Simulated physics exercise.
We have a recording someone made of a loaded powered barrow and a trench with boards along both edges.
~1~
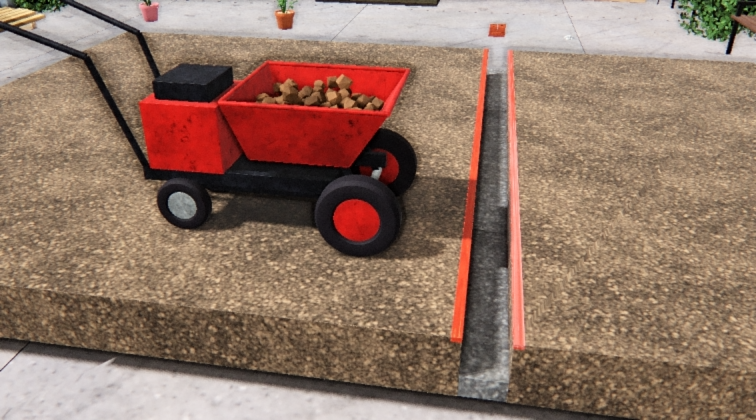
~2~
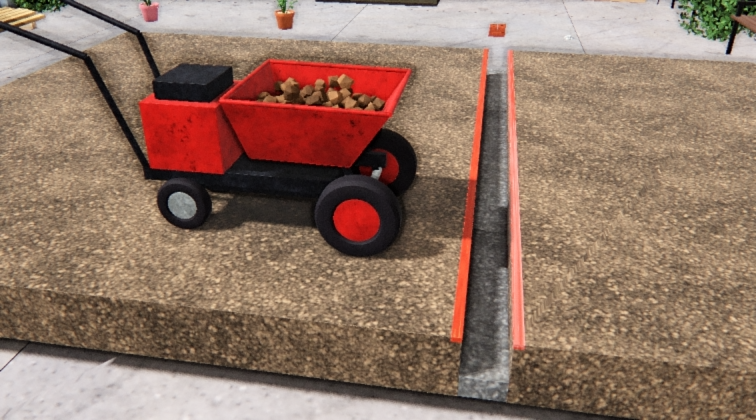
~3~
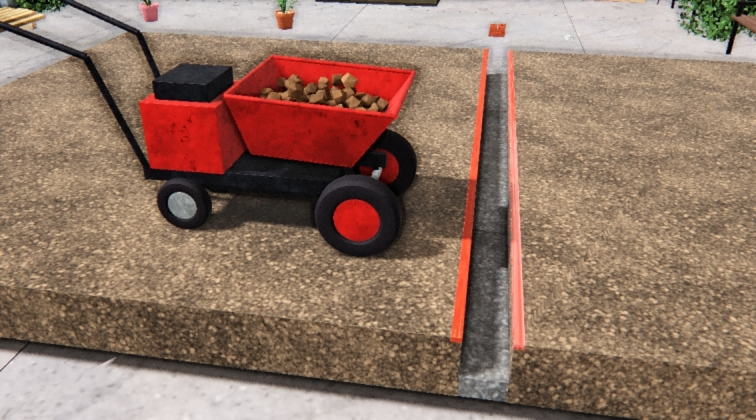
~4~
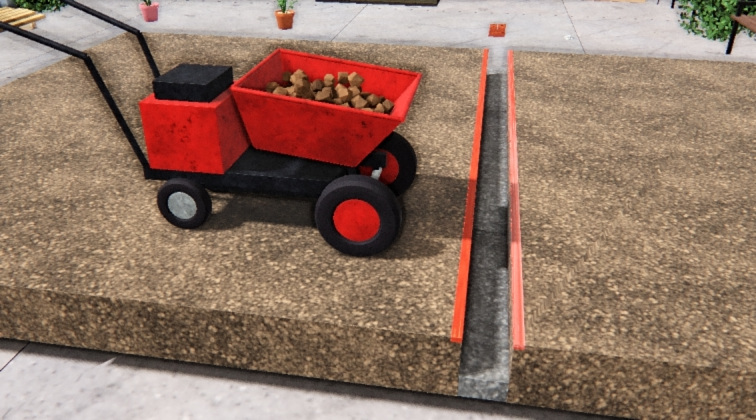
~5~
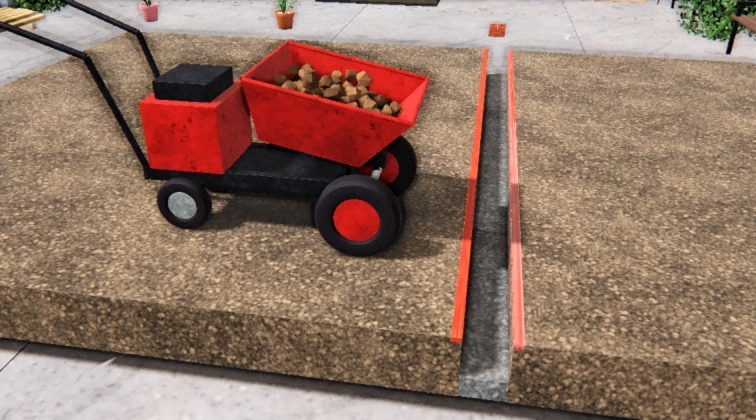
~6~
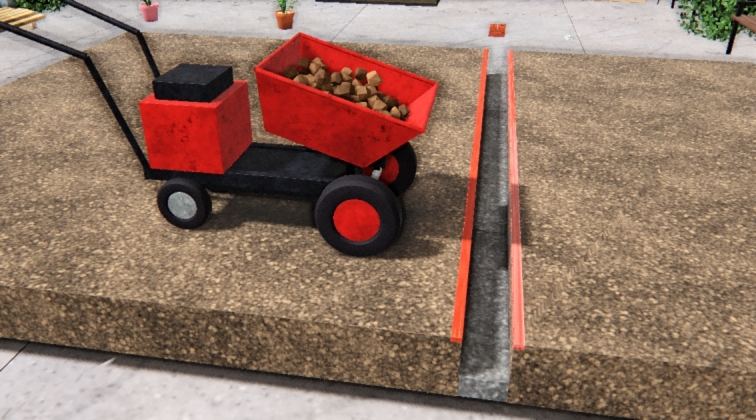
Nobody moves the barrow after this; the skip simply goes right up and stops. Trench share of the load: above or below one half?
Above.
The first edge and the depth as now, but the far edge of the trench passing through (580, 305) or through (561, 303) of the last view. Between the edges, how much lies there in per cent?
Roughly 100 % and 100 %.
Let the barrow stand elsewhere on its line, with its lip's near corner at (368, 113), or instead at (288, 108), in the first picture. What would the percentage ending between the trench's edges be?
Roughly 80 and 20 percent respectively.
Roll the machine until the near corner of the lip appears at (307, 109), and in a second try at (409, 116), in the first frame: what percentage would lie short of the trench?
Roughly 50 and 0 %.
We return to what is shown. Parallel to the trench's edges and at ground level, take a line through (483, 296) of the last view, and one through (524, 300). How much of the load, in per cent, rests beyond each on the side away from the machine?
That's 70 per cent for the first and 20 per cent for the second.
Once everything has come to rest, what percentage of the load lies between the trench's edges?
Roughly 75 in every hundred pieces, I'd say.
Soon, skip tipped steeply; all in the skip.
A while on, skip tipped right over; most in the skip; a small part in or heaped over the trench; a stray few beyond it; a stray few falling.
Towards the end, skip tipped right over; about a quarter in the skip; about half in or heaped over the trench; about a quarter beyond it.
Finally, skip tipped right over; a stray few short of the trench; most in or heaped over the trench; about a quarter beyond it.
